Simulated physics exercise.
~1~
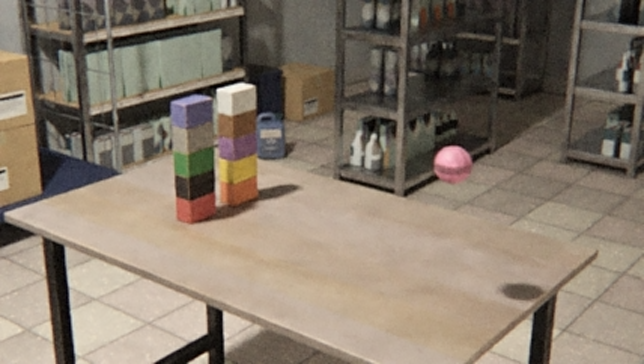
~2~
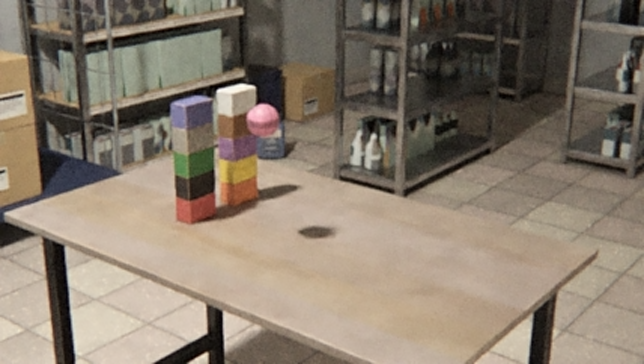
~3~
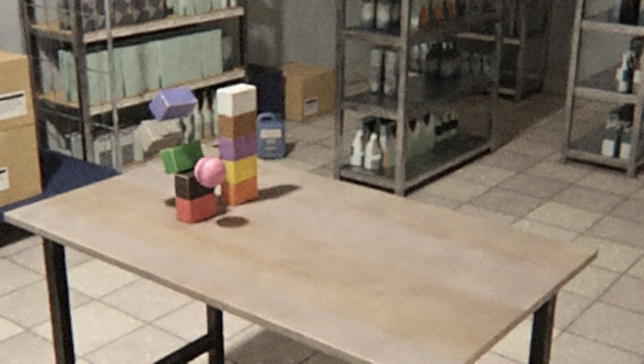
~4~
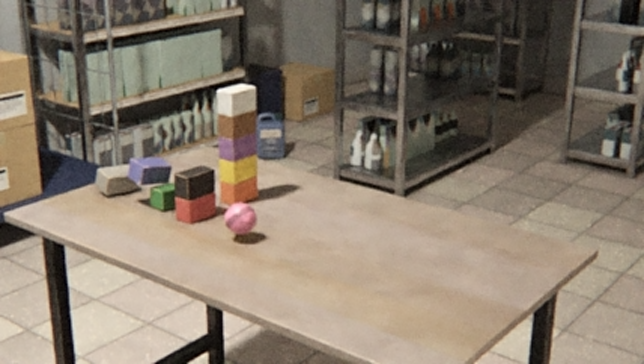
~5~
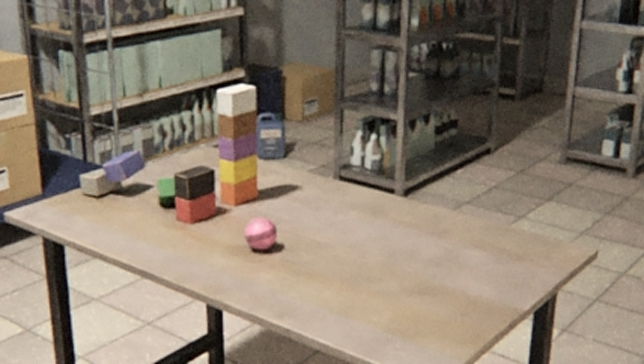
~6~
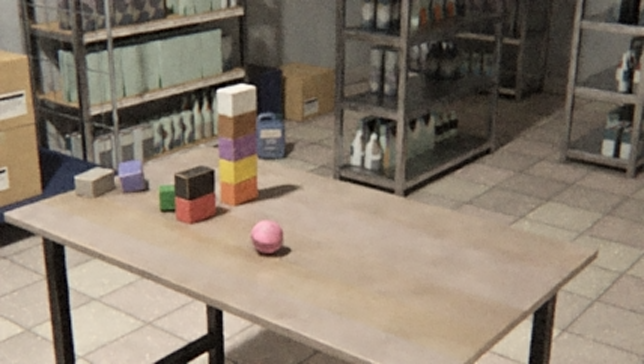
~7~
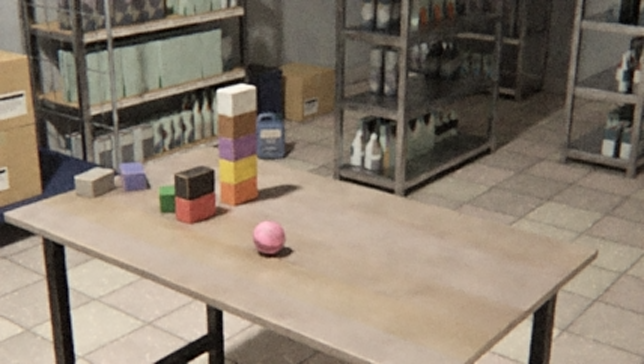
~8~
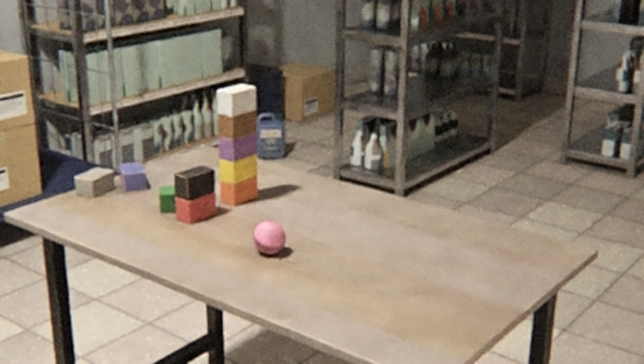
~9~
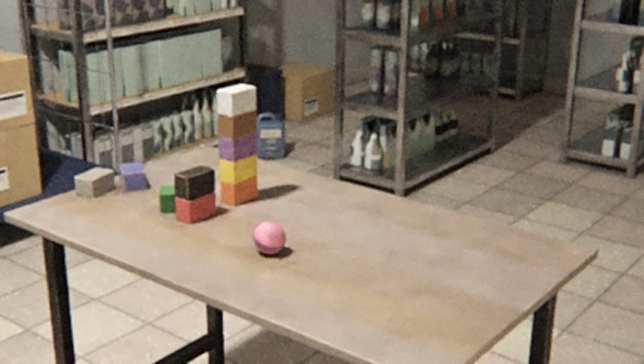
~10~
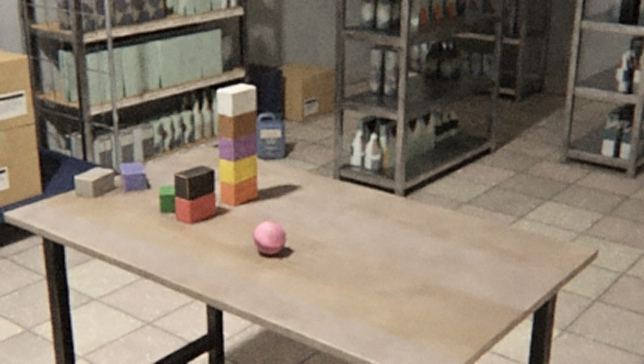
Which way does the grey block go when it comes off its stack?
The grey block moves to the left, falling onto the table and coming to rest near its left end.
